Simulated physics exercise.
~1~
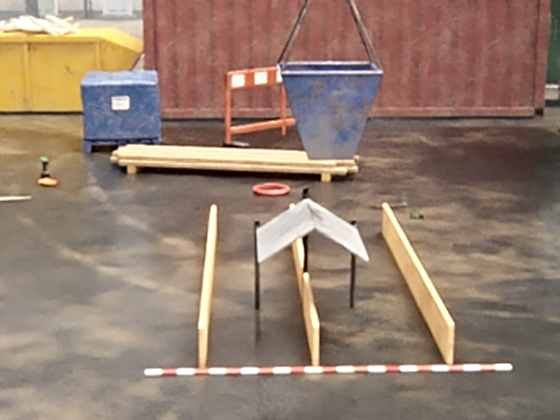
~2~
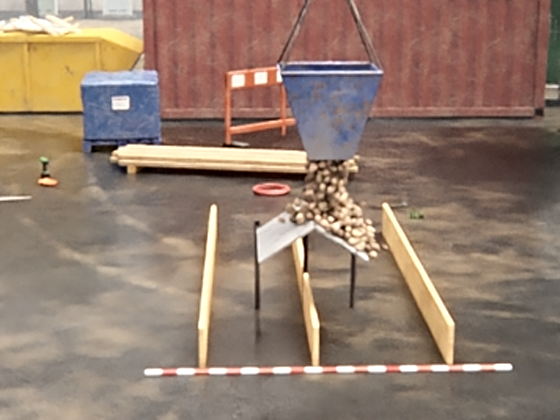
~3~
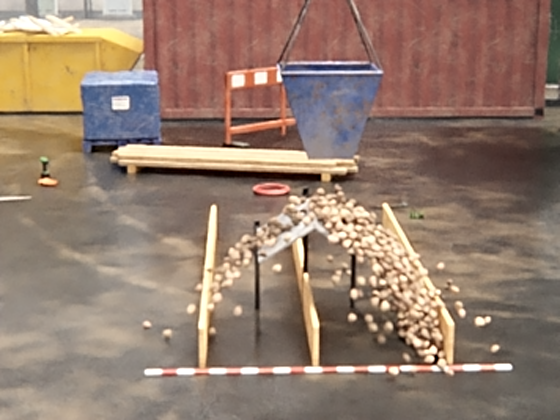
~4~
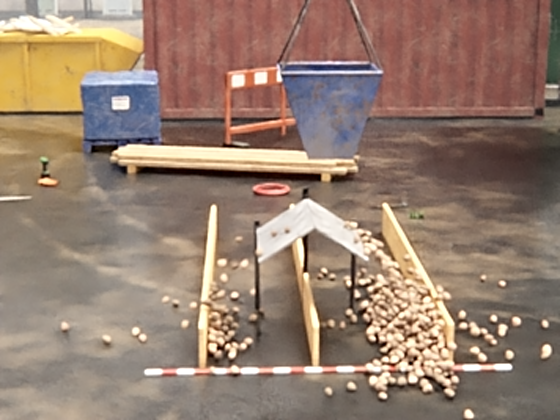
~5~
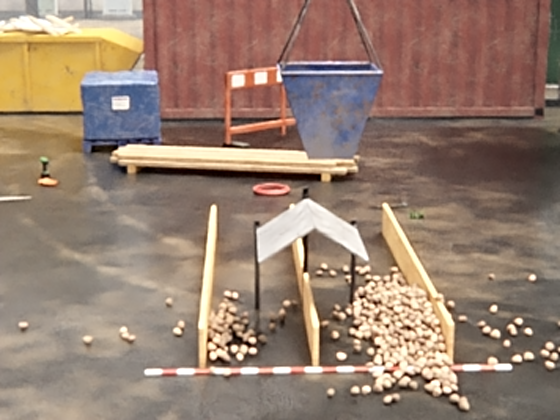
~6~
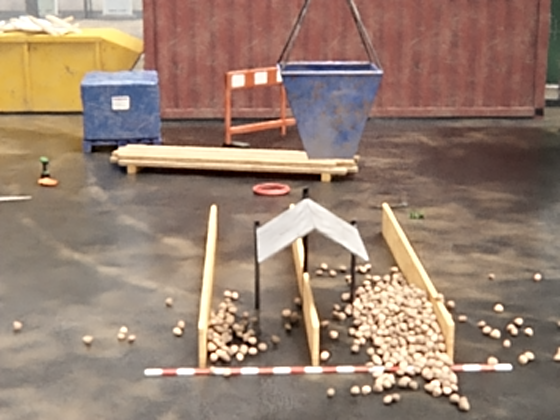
Blue hopper dropping round stones onto a fixed steel peak between boards, most spilling into the right bay, fewer left, some scattering outside.
